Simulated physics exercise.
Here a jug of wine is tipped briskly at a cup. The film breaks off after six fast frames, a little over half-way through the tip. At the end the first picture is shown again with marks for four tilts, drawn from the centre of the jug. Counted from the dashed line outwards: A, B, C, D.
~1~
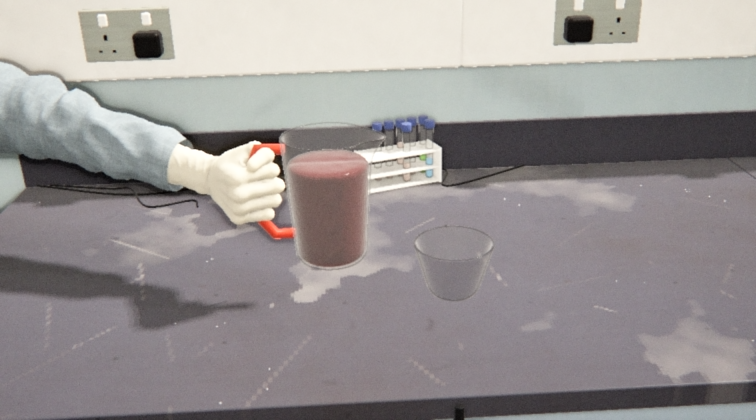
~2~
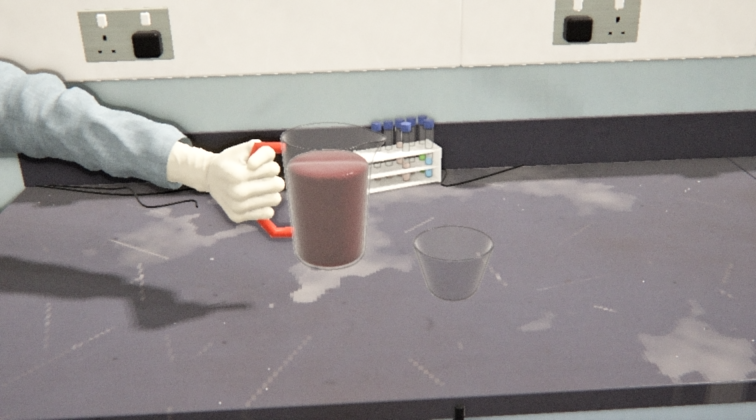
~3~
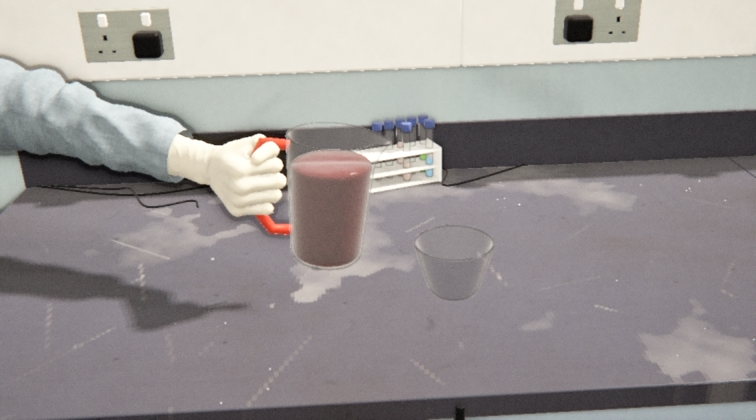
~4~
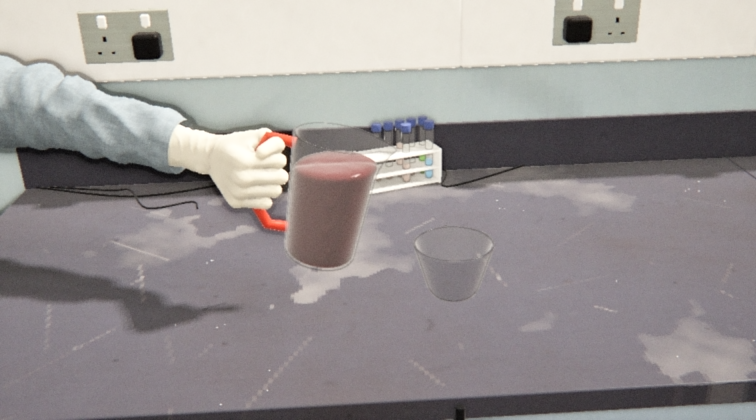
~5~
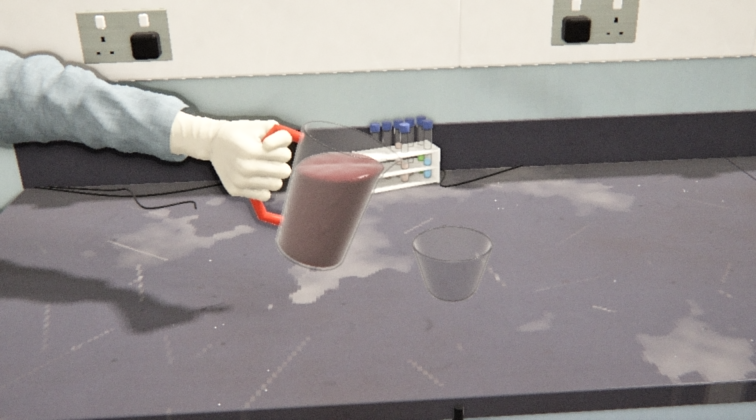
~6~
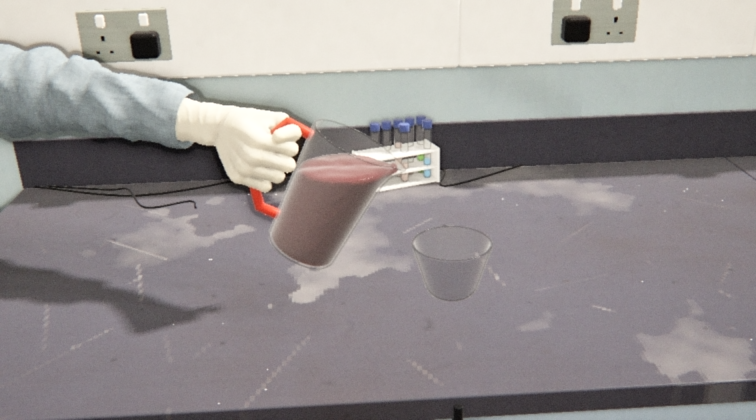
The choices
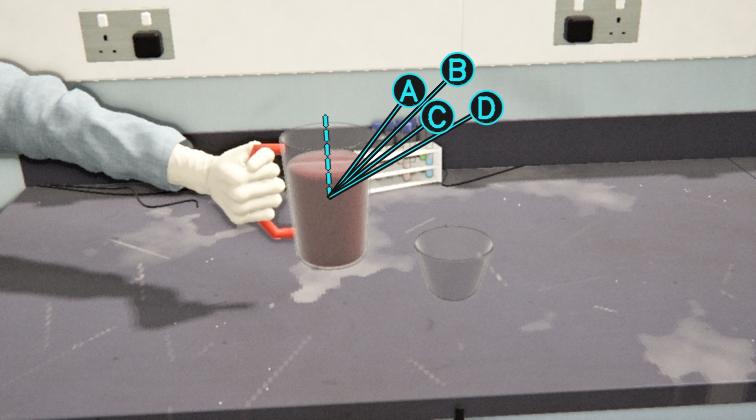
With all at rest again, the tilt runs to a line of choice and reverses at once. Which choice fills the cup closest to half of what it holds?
Use mark C.
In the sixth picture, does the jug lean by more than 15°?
Yes.
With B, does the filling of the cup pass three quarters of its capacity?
No, less.
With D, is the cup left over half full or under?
Over.
On the marked copy, A at (400, 104); B at (445, 81); C at (422, 126); D at (471, 115).
Choosing A, the cup ends with about 12 % of what it can hold.
Choosing B, the cup ends with about 28 % of what it can hold.
Choosing C, the cup ends with about 49 % of what it can hold.
Choosing D, the cup ends with about 76 % of what it can hold.
